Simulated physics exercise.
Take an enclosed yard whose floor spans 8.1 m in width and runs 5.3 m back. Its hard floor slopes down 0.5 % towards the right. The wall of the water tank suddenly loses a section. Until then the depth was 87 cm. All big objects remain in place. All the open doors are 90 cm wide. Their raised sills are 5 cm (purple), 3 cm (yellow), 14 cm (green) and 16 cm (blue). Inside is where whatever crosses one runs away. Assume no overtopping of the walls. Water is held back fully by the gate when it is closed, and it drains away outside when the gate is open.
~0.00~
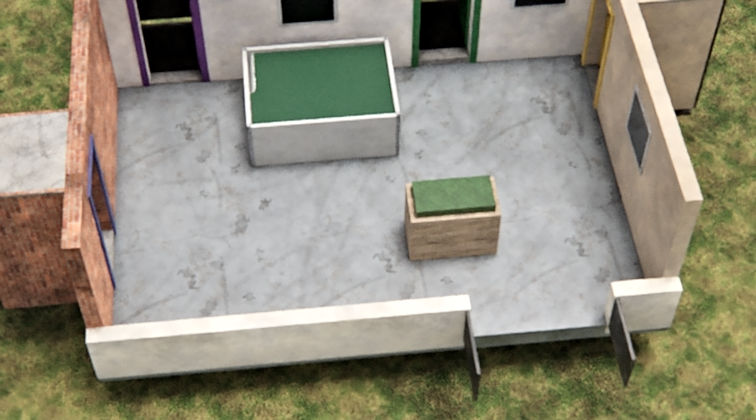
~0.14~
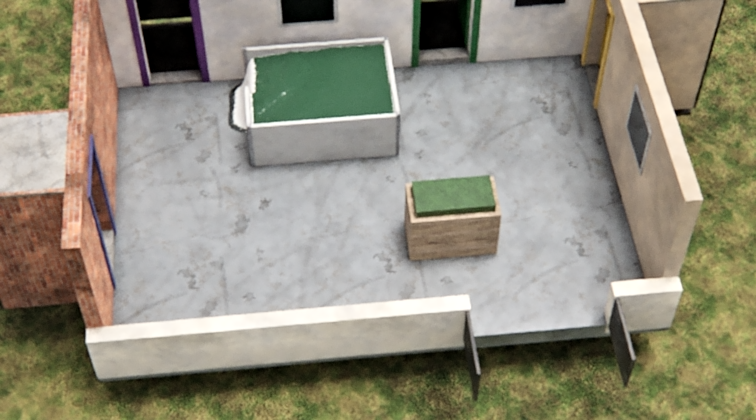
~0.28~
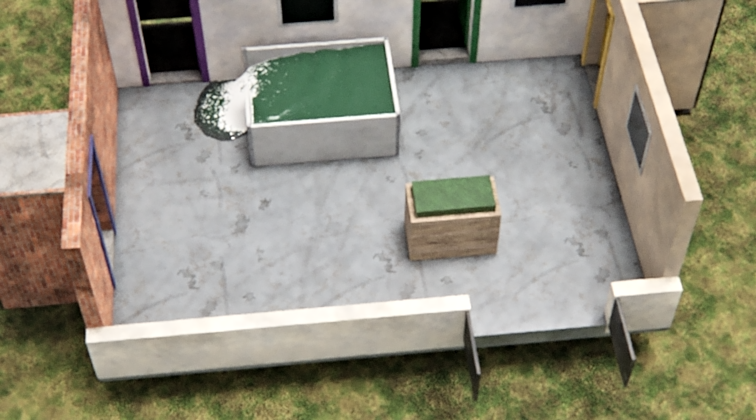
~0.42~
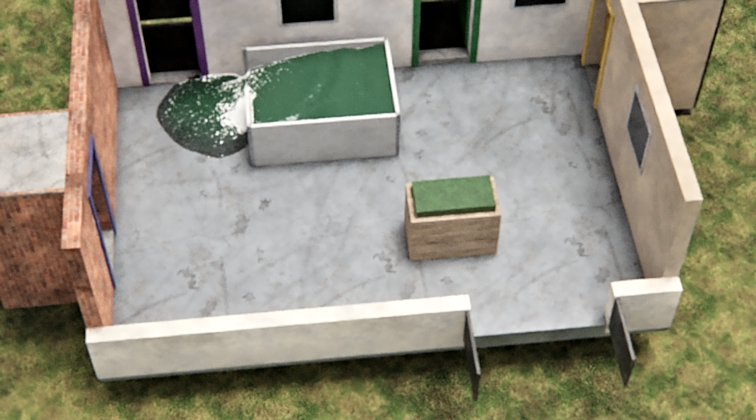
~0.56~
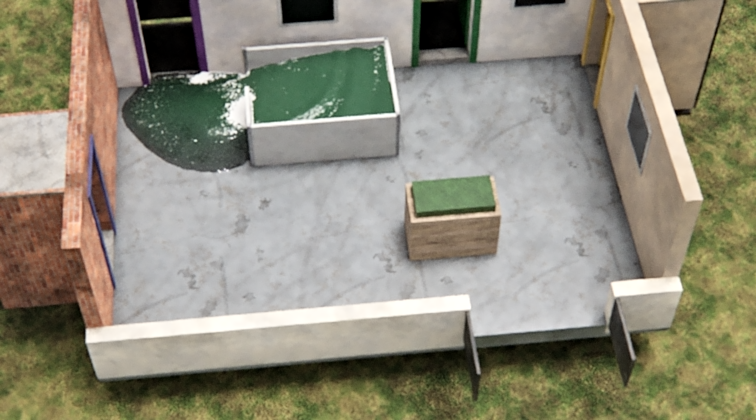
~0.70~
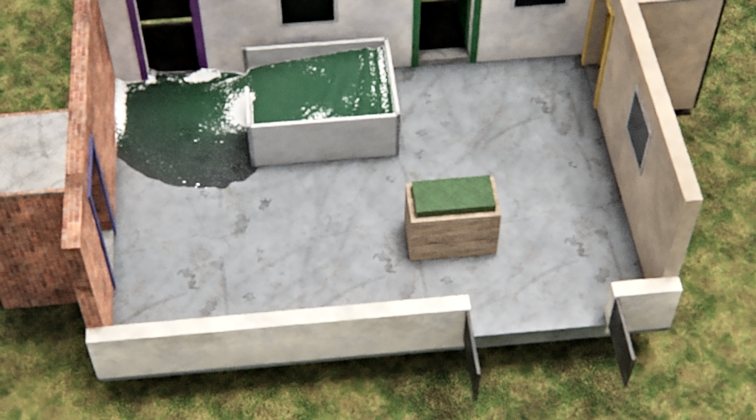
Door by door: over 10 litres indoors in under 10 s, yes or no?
Purple door: Yes, yellow door: No, green door: No, blue door: No.
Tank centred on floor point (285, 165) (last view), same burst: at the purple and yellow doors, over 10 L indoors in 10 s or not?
Result - purple door exceeds it, yellow door exceeds it.
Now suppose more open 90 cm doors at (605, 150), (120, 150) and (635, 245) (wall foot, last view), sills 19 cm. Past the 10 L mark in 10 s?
In turn: Short of it, beyond it, short of it.
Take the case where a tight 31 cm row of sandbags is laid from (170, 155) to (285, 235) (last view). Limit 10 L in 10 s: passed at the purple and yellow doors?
Note - purple: Limit exceeded; yellow: Limit held.
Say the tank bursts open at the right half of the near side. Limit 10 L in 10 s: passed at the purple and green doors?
With respect to that limit, purple ends up outside it, green ends up inside it.
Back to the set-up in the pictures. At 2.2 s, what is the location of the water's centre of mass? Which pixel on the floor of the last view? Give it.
At roughly (261, 132).
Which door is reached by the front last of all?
It would be the yellow one.
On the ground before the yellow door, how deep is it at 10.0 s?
About 5.0 cm.
After 1.4 s water covers 15 % of the floor and is deepest (60 cm) near (119, 100); purple door 20 cm at the sill, 56 L in, yellow door not reached, green door not reached, blue door not reached.
After 2.2 s water covers 20 % of the floor and is deepest (48 cm) near (119, 92); purple door 27 cm at the sill, 136 L in, yellow door not reached, green door not reached, blue door 11 cm at the sill, 0 L in.
After 3.5 s water covers 40 % of the floor and is deepest (32 cm) near (113, 353); purple door 20 cm at the sill, 280 L in, yellow door not reached, green door 2 cm at the sill, 0 L in, blue door 9 cm at the sill, 0 L in.
After 6.0 s water covers 65 % of the floor and is deepest (20 cm) near (113, 343); purple door 16 cm at the sill, 448 L in, yellow door 2 cm at the sill, 0 L in, green door 1 cm at the sill, 0 L in, blue door 6 cm at the sill, 0 L in.
After 10.0 s water covers 95 % of the floor and is deepest (14 cm) near (556, 61); purple door 10 cm at the sill, 553 L in, yellow door 5 cm at the sill, 3 L in, green door 3 cm at the sill, 0 L in, blue door 5 cm at the sill, 0 L in.
